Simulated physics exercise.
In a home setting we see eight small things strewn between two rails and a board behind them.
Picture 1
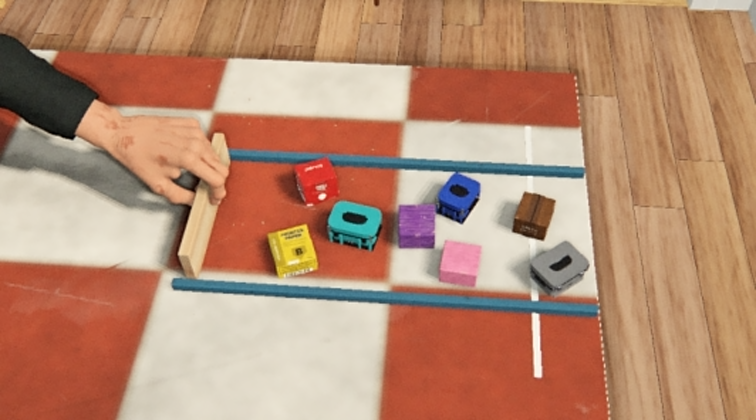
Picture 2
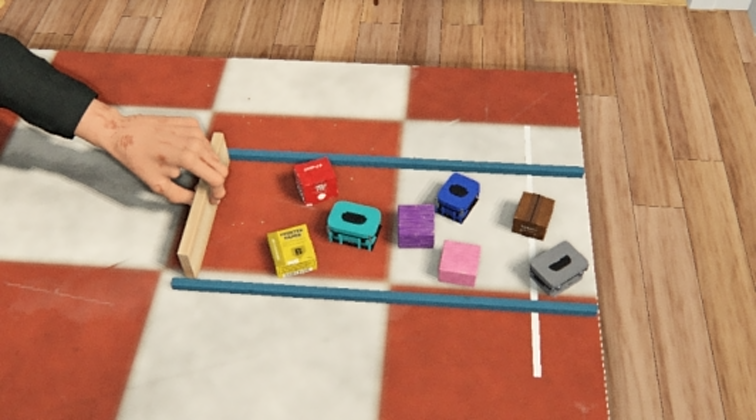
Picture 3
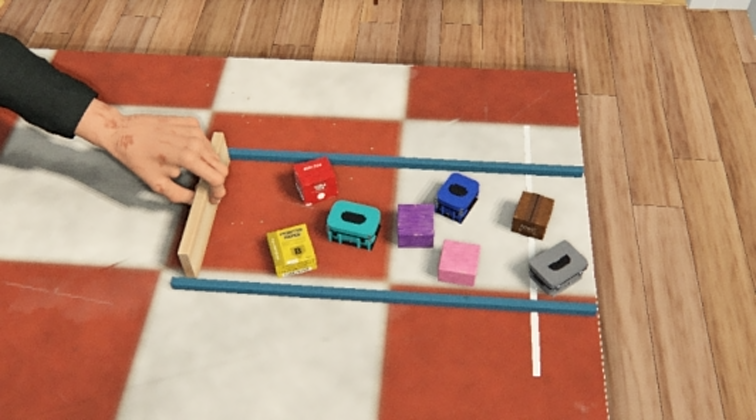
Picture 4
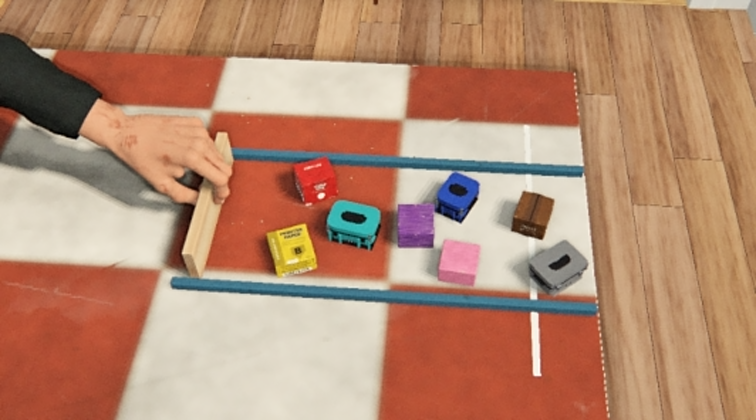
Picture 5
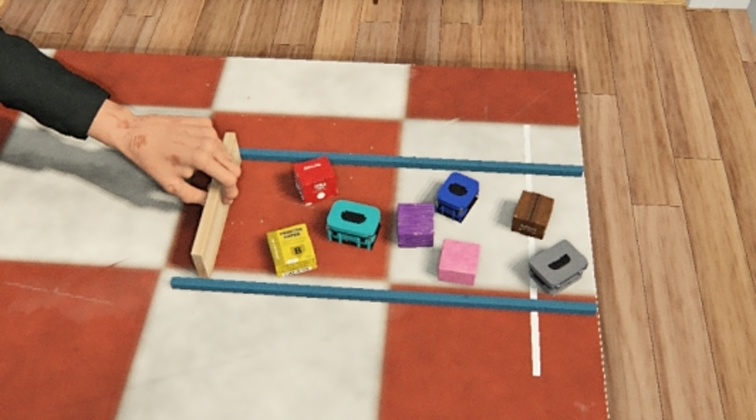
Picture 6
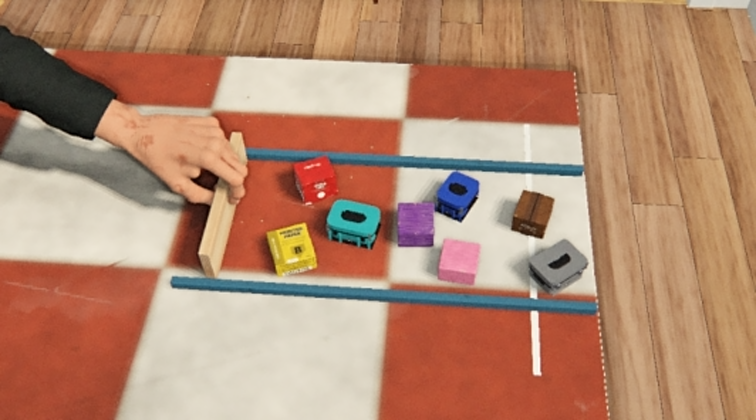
Hand sliding a wooden board slightly right between two blue rails, toward eight small colourful boxes and cases that stay still.
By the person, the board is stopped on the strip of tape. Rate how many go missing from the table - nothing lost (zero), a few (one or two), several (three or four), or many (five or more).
Several, three or four.
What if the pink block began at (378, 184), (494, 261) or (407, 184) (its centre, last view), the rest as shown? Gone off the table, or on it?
Try one: It is still there. Try two: It is still there. Try three: It is still there.
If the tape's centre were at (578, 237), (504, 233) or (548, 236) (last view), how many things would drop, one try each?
The counts would be 8, 2 and 5.
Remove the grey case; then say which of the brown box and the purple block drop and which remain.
The brown box ends up below while the purple block ends up below.
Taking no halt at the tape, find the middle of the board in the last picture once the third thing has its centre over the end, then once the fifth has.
At (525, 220) for the third, at (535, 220) for the fifth.
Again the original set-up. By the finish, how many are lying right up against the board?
3.
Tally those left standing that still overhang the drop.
You'd get 2.
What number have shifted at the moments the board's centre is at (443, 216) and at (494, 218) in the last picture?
I get 7 at the one place and 8 at the other.
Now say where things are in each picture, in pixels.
Grey case (558, 270); brown box (534, 216); pink block (460, 264); board (206, 204); tape (532, 237), in the first frame.
Brown box (533, 216); purple block (416, 226), in the second frame.
Pink block (459, 263); board (206, 203), in the third frame.
Grey case (557, 269); yellow box (292, 251), in the fourth frame.
Brown box (533, 215); red box (316, 181), in the fifth frame.
Grey case (557, 268); brown box (533, 214); pink block (459, 262); board (225, 204); tape (531, 235), in the sixth frame.
Soon after, none off yet; grey case at rest near (557, 268); brown box at rest near (533, 214); pink block at rest near (459, 262).
Then, none off yet; grey case at rest near (557, 268); brown box moving near (539, 213); pink block moved about its own width near (495, 262).
At rest, the number that fall off is three or four; fallen, purple block, brown box and grey case.
